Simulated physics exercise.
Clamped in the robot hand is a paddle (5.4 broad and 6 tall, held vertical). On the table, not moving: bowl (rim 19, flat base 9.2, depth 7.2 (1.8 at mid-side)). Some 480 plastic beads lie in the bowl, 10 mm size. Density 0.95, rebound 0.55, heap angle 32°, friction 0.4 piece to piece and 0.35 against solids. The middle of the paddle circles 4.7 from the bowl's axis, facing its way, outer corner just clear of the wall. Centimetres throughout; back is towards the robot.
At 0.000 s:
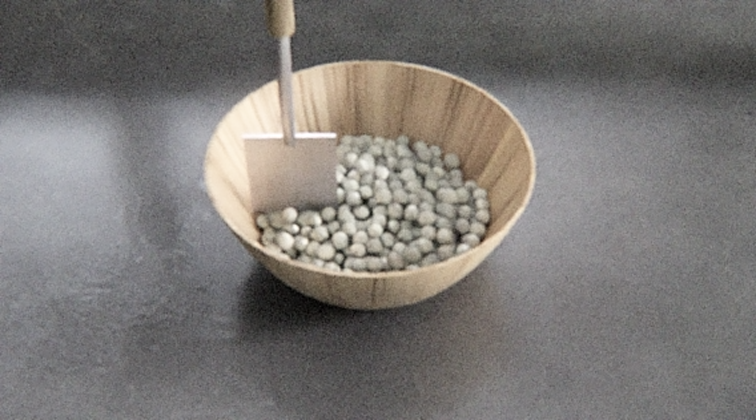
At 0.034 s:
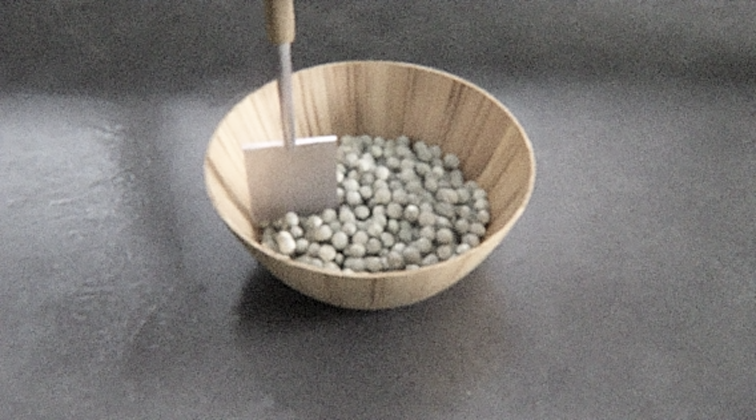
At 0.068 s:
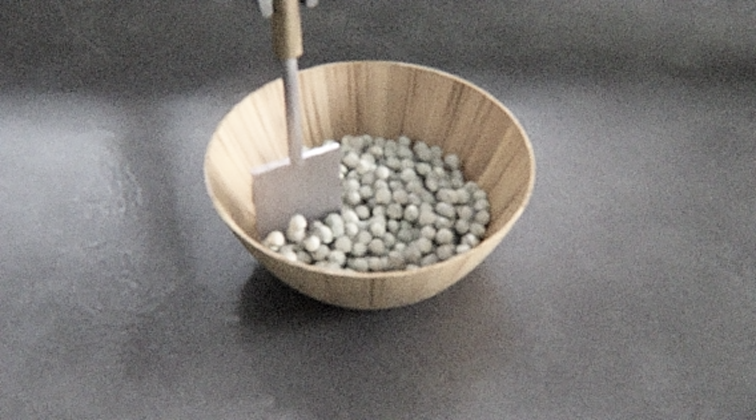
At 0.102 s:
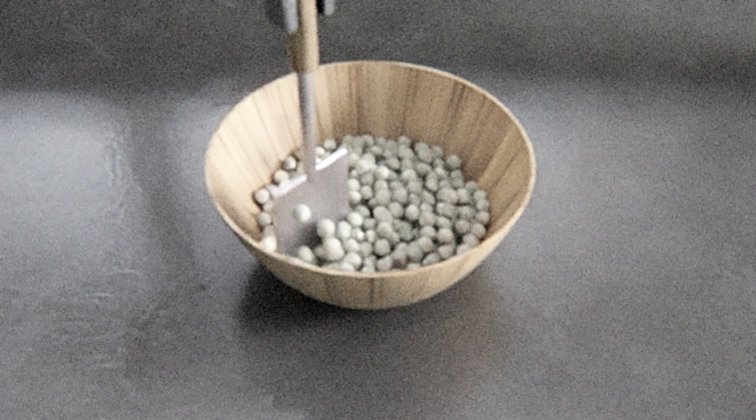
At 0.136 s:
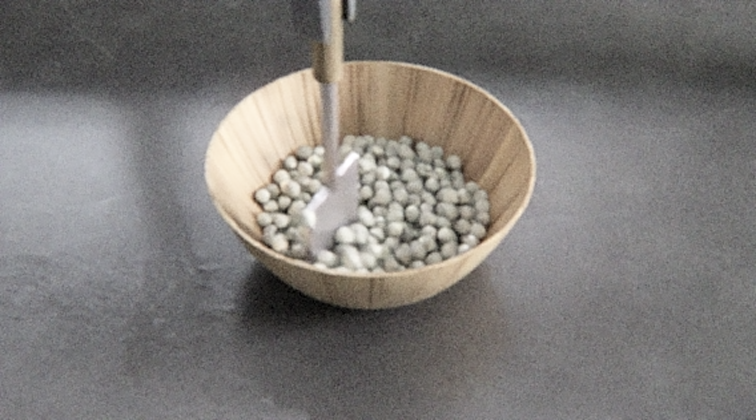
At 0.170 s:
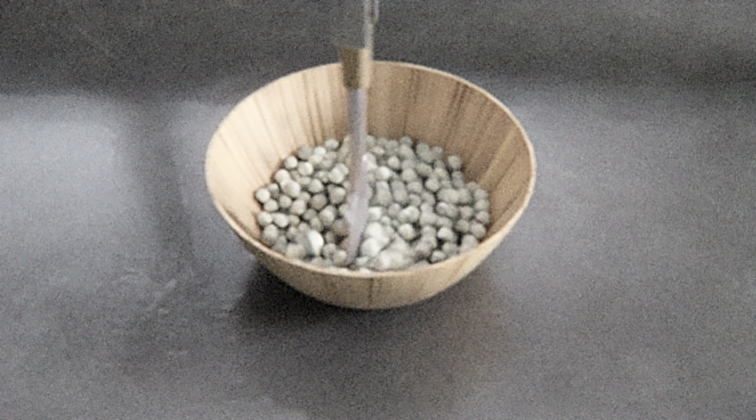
On a dark grey tabletop, a robot-held upright paddle sweeping from left to centre through pale beads in a still wooden bowl.
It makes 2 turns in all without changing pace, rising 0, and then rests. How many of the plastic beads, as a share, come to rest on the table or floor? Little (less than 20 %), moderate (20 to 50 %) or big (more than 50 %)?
Share on the table or floor: Little (less than 20 %).
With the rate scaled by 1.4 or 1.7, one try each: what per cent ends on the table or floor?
About 20 and 30 per cent.
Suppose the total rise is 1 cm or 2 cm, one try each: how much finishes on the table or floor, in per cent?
Some 0 and 0 per cent.
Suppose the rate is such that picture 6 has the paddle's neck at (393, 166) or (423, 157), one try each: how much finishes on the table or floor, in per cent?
Some 15 and 25 per cent.
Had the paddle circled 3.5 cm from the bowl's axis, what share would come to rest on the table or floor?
In that case some 5 per cent.
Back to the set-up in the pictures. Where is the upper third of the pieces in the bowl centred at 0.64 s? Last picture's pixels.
Around (280, 184).
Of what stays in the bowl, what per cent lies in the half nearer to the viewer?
Roughly 60 per cent.
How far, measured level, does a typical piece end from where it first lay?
Roughly 6 cm.
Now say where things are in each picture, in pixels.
In the first picture, the paddle neck at (288, 115), 0° round; upper third of the load around (375, 197), from x 260 to 485, top at y 140; 483 in the bowl.
In the second picture, the paddle neck at (288, 122), 8° round; upper third of the load around (375, 198), from x 260 to 485, top at y 145.
In the third picture, the paddle neck at (294, 137), 26° round; upper third of the load around (376, 200), from x 260 to 485, top at y 145.
In the fourth picture, the paddle neck at (309, 151), 44° round; upper third of the load around (380, 210), from x 260 to 485, top at y 145.
In the fifth picture, the paddle neck at (331, 162), 63° round; upper third of the load around (382, 211), from x 260 to 485, top at y 145; 482 in the bowl, 1 in flight or on the tool.
In the sixth picture, the paddle neck at (357, 167), 81° round; upper third of the load around (392, 212), from x 260 to 485, top at y 145; 482 in the bowl, 1 in flight or on the tool.
After 0.64 s, 332° round, highest piece 8 above the table; 469 in the bowl, 6 on the table or floor, 8 in flight or on the tool.
After 1.10 s, 224° round, highest piece 8 above the table; 461 in the bowl, 22 on the table or floor.
After 1.53 s, 0° round, highest piece 7 above the table; 455 in the bowl, 27 on the table or floor, 1 in flight or on the tool.
After 2.23 s, 0° round, highest piece 6 above the table; 455 in the bowl, 28 on the table or floor.
In the end, 455 in the bowl, 28 on the table or floor. That is 6 % on the table or floor.
